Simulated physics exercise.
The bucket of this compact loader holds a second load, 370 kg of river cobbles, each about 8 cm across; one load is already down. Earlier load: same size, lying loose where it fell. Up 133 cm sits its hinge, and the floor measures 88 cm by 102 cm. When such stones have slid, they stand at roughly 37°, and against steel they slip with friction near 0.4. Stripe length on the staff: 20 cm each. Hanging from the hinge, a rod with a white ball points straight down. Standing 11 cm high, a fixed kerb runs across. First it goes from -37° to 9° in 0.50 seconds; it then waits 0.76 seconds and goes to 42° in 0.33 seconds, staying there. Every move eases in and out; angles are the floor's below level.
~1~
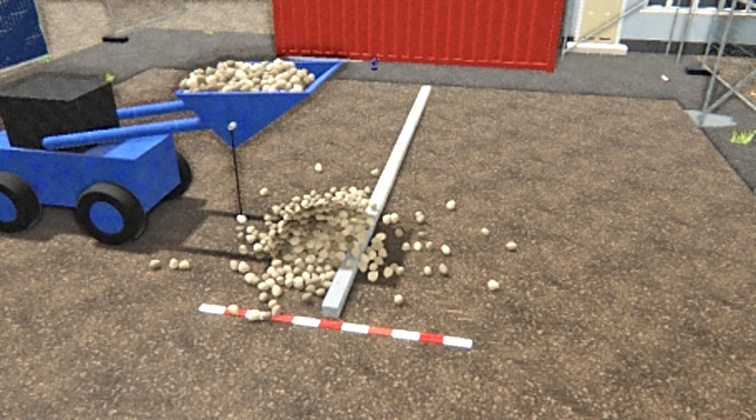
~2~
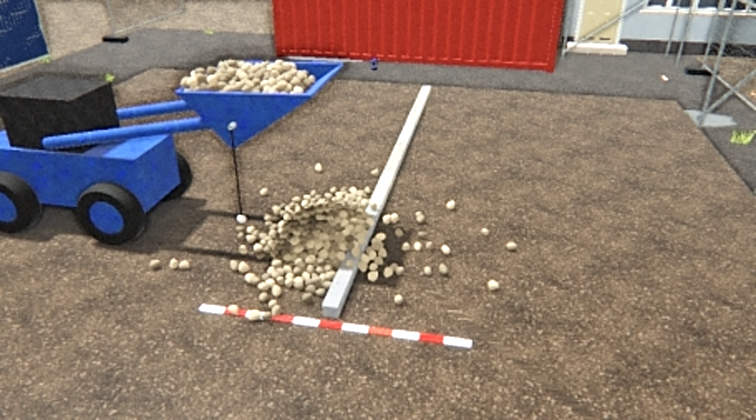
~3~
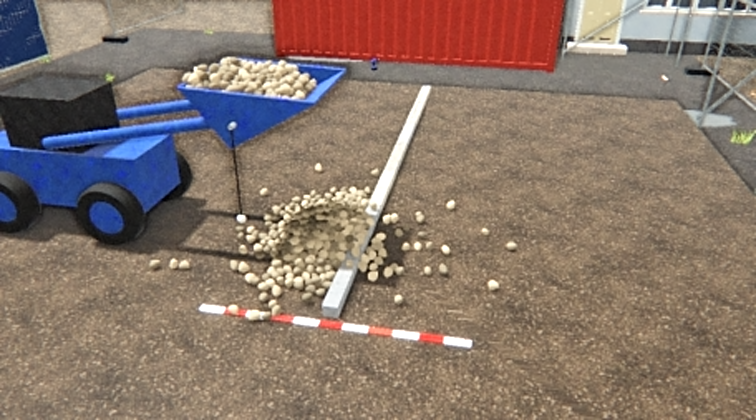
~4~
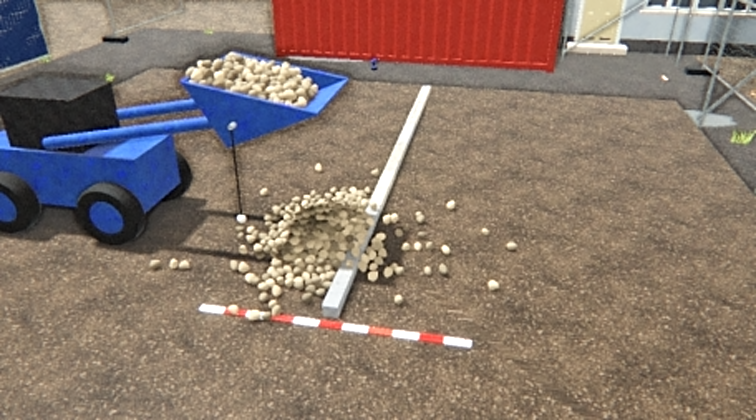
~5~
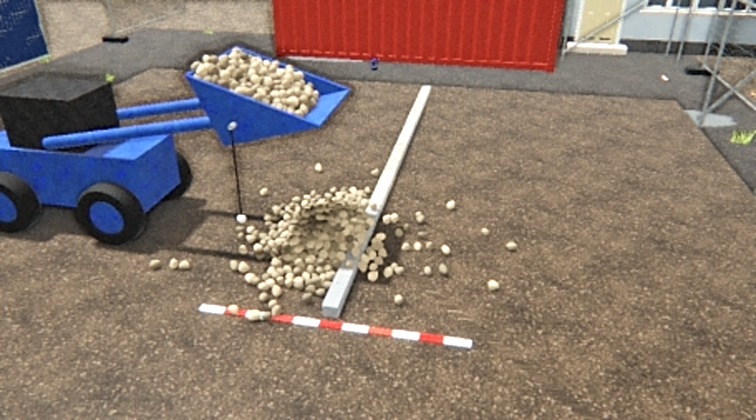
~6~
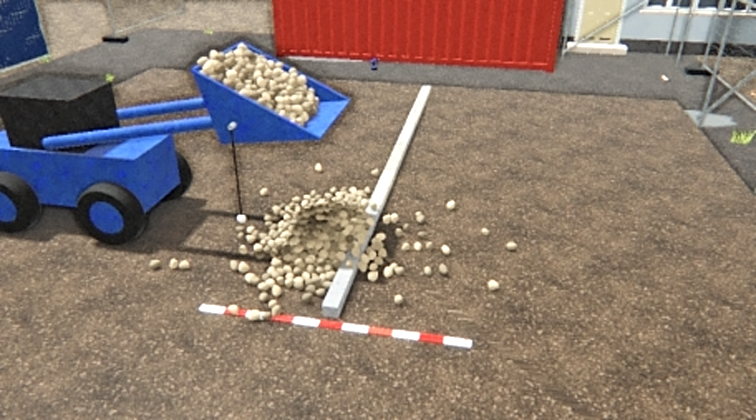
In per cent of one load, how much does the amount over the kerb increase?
About 58 per cent.
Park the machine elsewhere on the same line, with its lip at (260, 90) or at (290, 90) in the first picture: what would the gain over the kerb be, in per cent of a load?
About 5 per cent from the first spot and 35 per cent from the second.
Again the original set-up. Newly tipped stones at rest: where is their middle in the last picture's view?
In the last view, about pixel (375, 234).
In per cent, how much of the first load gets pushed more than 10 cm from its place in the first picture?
About 10 %.
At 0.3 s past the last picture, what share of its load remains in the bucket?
About 100 percent is still in there.
Then, 0.1 s after the last picture the floor is at 4°; in per cent of one load, 100 in the bucket, 94 on this side of the kerb, 7 over the kerb; the foremost stones are at (461, 249).
Then, 0.3 s after the last picture the floor is at 9°; in per cent of one load, 100 in the bucket, 94 on this side of the kerb, 7 over the kerb; the foremost stones are at (461, 249).
Then, 1.7 s after the last picture the floor is at 42°; in per cent of one load, 11 in the bucket, 153 on this side of the kerb, 37 over the kerb; the foremost stones are at (491, 257).
Then, 4.3 s after the last picture the floor is at 42°; in per cent of one load, 0 in the bucket, 136 on this side of the kerb, 65 over the kerb; the foremost stones are at (509, 260). Net gain over the kerb, 58.
